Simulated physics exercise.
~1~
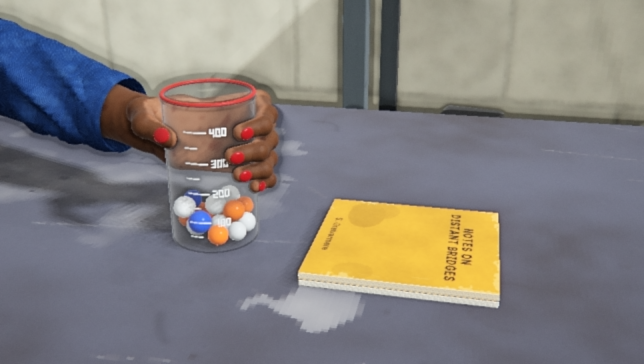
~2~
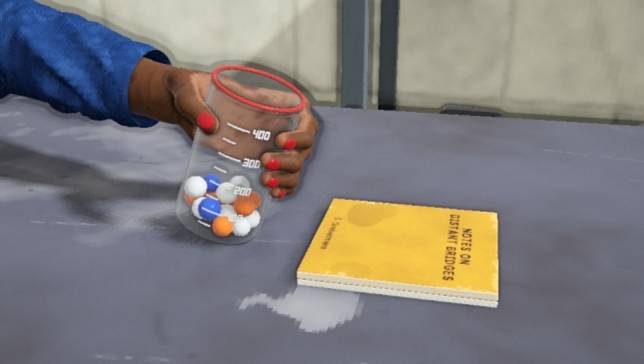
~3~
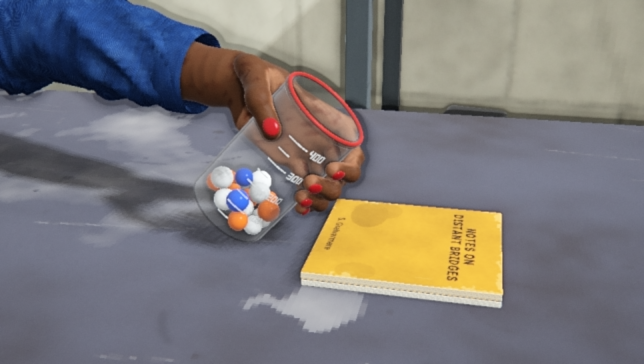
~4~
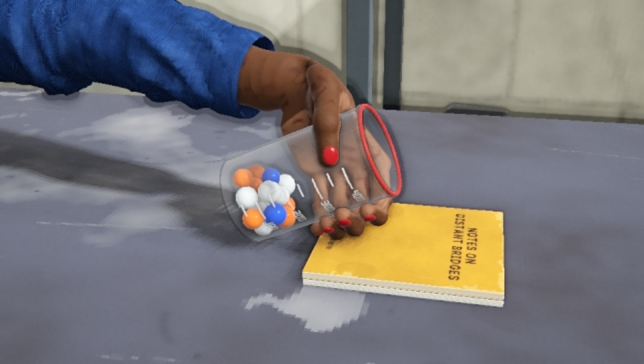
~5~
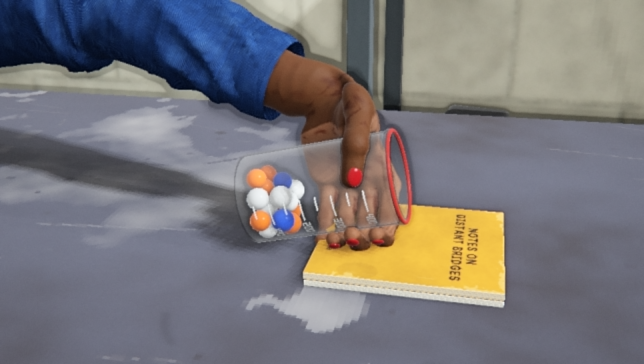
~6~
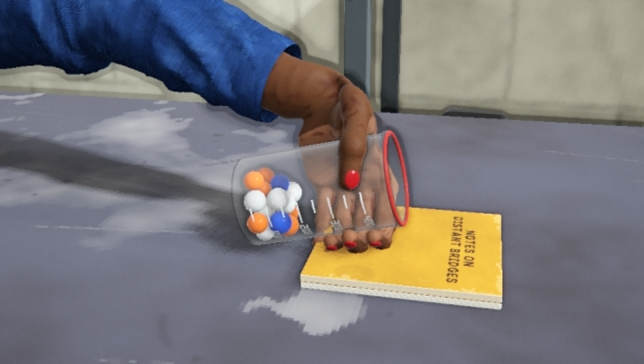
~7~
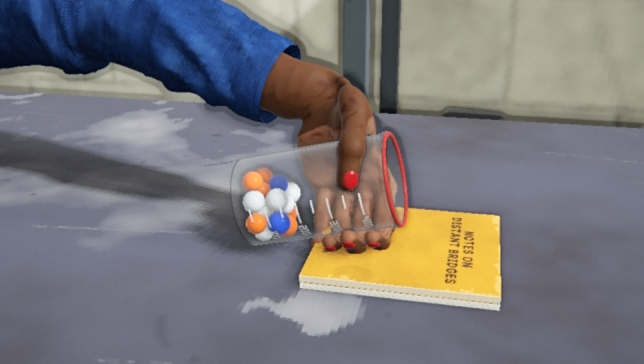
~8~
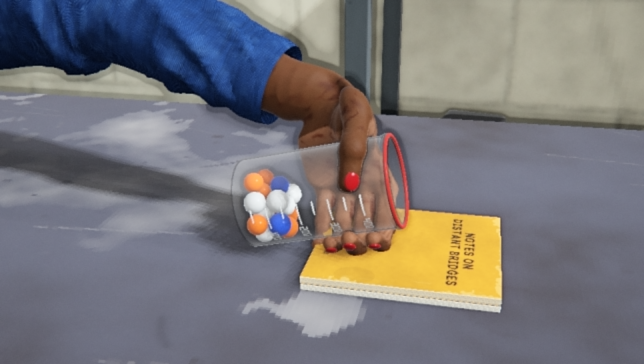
A clear beaker with a red rim, part-filled with small orange, white and blue balls, stands upright at the left on a worn grey table, held by a hand with red nails and a blue sleeve. The slightly swaying view looks down from the front, with a yellow book lying to the right and a pale wall behind. The hand tips the beaker rightward, and the balls shift together inside its base. It leans further until it lies nearly on its side, its rim end against the book. There the hand holds it still, and every ball stays inside.
